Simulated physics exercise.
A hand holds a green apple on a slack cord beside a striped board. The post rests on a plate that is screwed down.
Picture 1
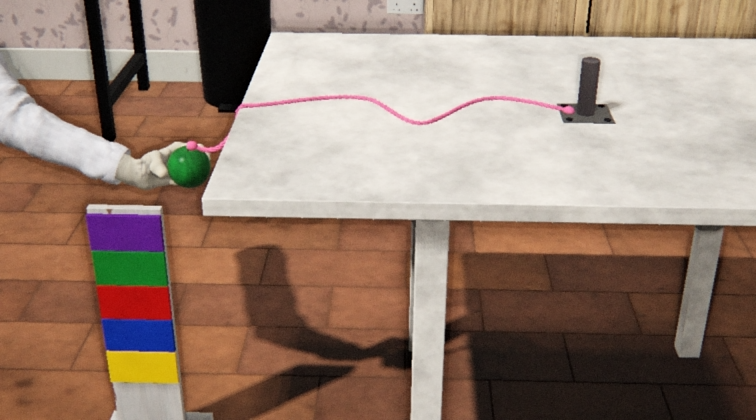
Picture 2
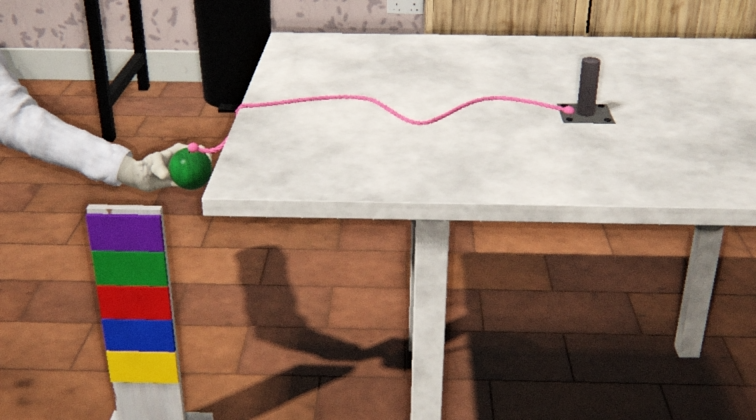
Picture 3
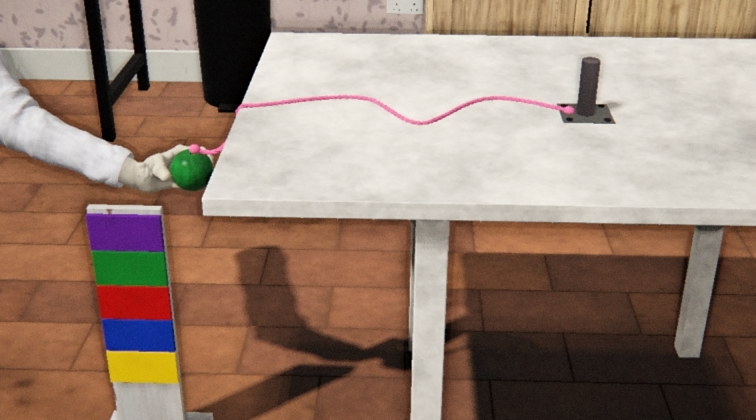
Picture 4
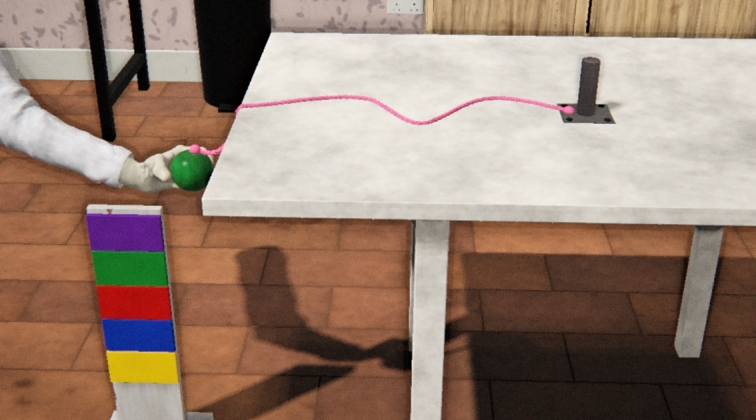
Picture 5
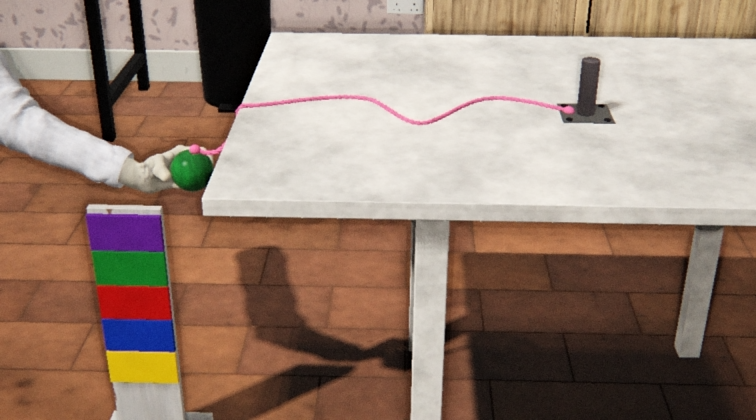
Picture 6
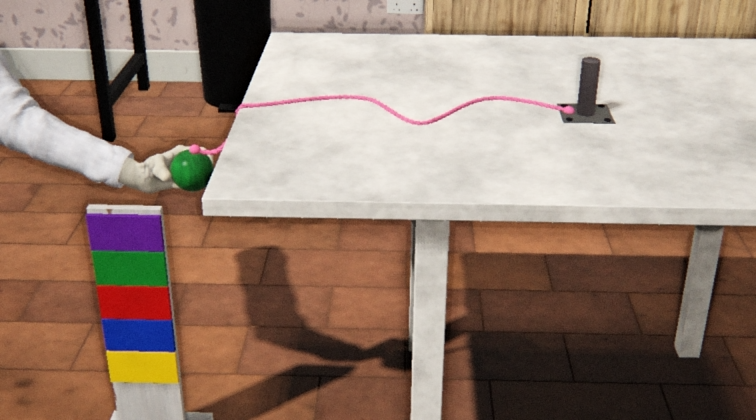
A gloved hand in a white sleeve reaches in from the left of a room with a brown tiled floor, seen from slightly above, beside a pale table. It holds a green apple by the table's edge, above a board striped purple, green, red, blue and yellow, with a wavy pink cord running to a dark post. The hand and apple shift very slightly at first, then everything stays still.
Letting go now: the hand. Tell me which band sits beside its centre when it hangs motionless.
The green one sits beside it.
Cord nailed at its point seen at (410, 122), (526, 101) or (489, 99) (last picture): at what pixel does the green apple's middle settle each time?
(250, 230), (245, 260) and (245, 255).
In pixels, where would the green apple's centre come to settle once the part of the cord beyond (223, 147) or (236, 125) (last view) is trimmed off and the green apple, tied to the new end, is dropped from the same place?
Going through both, you get (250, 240) and then (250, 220).
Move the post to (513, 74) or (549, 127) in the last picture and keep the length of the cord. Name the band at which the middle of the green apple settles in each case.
Red; red.
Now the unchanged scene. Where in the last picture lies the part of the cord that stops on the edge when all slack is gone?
Around (313, 99).
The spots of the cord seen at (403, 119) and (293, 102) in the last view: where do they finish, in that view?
The first one ends up at (360, 109) and the second one at (239, 130).
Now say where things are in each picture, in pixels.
In the first frame, green apple (189, 167); purple (125, 234); green (130, 270); red (134, 304); blue (138, 337); yellow (143, 368).
In the second frame, green apple (191, 169); cord through (529, 102) (459, 108) (399, 116) (340, 97) (252, 106).
In the third frame, green apple (192, 170).
In the fourth frame, green apple (192, 170); cord through (529, 102) (459, 108) (399, 116) (340, 97) (252, 106).
In the fifth frame, green apple (192, 170).
In the sixth frame, green apple (192, 170); cord through (529, 102) (459, 108) (399, 116) (340, 97) (252, 106).
Soon after, apple near (234, 250); level with purple.
Then, apple near (256, 263); level with green.
At rest, apple near (245, 265); level with green. Its centre hangs level with the green band.
